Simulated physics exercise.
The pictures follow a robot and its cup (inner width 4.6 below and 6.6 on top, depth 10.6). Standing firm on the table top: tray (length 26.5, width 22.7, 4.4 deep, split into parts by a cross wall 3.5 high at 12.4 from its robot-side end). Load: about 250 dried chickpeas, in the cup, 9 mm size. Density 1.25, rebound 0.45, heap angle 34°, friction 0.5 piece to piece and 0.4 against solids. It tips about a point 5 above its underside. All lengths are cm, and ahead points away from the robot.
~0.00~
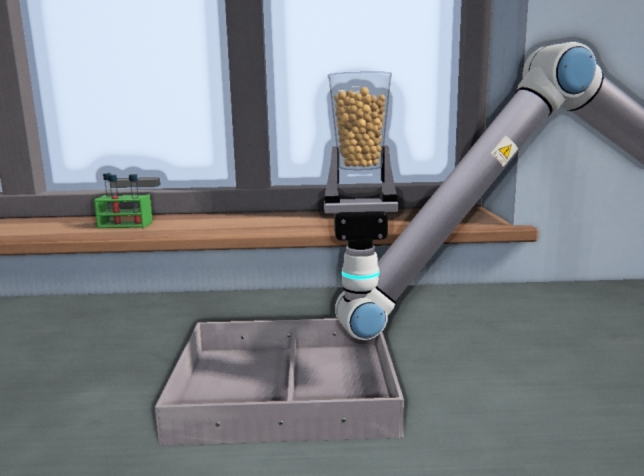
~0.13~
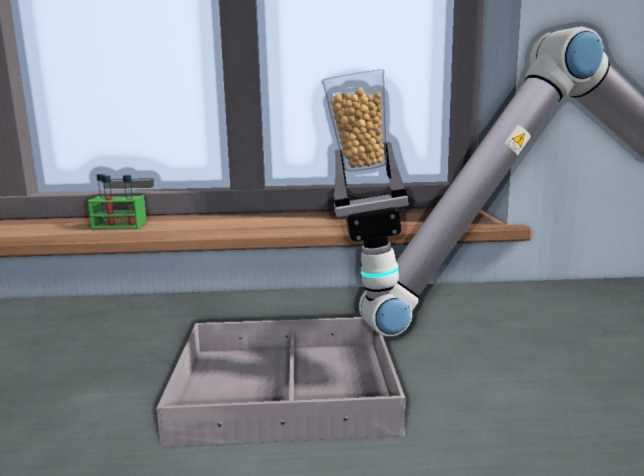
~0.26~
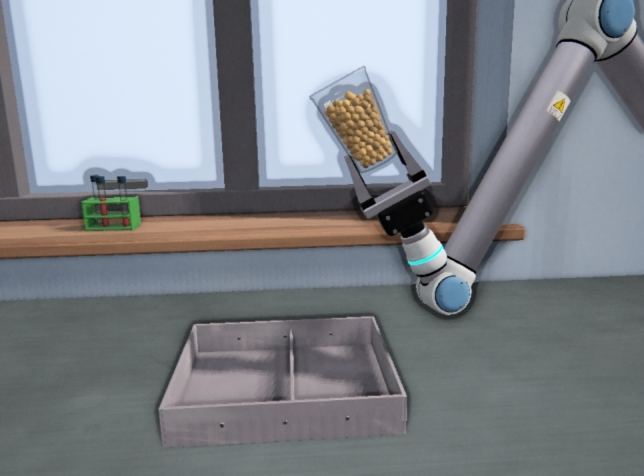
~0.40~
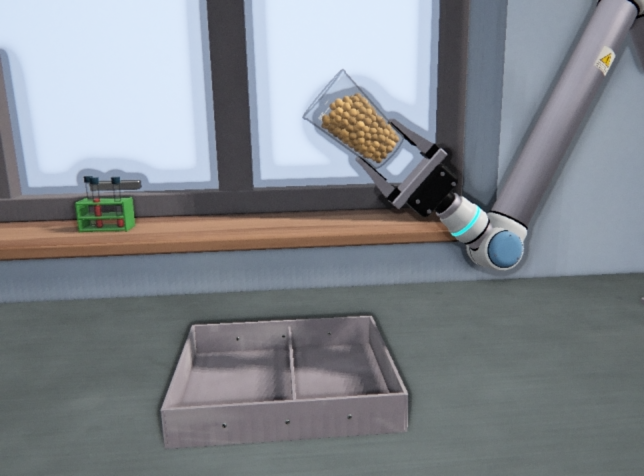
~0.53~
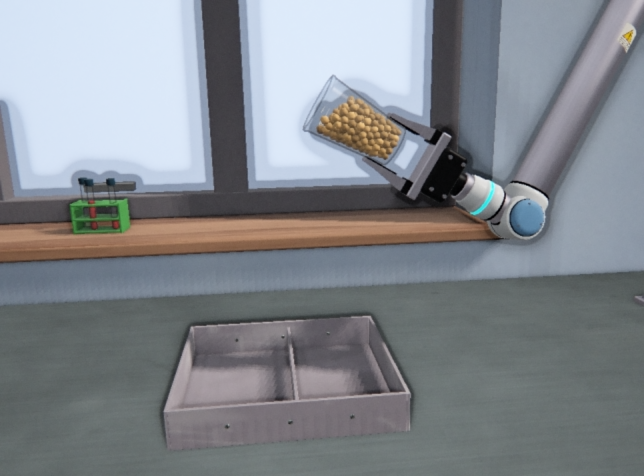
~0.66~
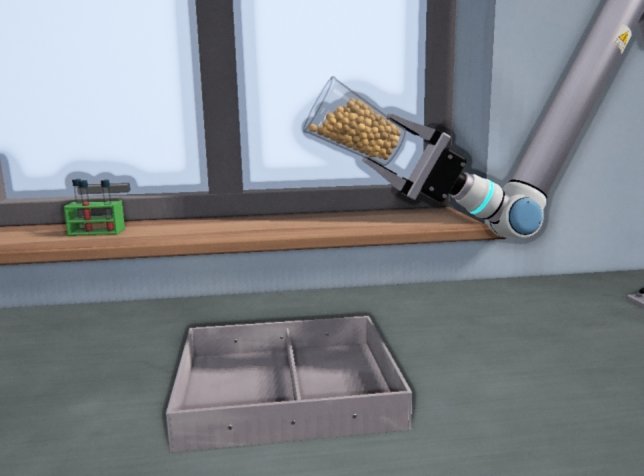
Robot arm tilting a clear cup of dried chickpeas to the left above a divided grey tray beside a window.
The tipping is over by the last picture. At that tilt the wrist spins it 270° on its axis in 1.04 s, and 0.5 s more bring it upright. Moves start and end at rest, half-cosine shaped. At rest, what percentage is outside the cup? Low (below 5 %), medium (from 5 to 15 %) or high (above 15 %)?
Answer: Low; below 5 % of the dried chickpeas finish outside the cup.
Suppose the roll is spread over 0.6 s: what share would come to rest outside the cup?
In that case some 0 per cent.
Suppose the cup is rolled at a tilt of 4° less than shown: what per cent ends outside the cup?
About 0 per cent.
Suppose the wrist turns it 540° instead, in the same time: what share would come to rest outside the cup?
It would be near 0 per cent.
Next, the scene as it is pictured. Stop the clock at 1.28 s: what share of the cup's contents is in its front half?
About 55 per cent.
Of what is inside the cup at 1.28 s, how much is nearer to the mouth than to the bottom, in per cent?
Some 45 per cent.
By 1.28 s, tipped 60°, highest piece 37 above the table; 253 in the cup.
By 1.89 s, tipped 41°, highest piece 37 above the table; 253 in the cup.
By 2.40 s, upright, highest piece 39 above the table; 253 in the cup.
By 3.10 s, upright, highest piece 39 above the table; 253 in the cup.
Final count, 253 in the cup. That is 0 % outside the cup.
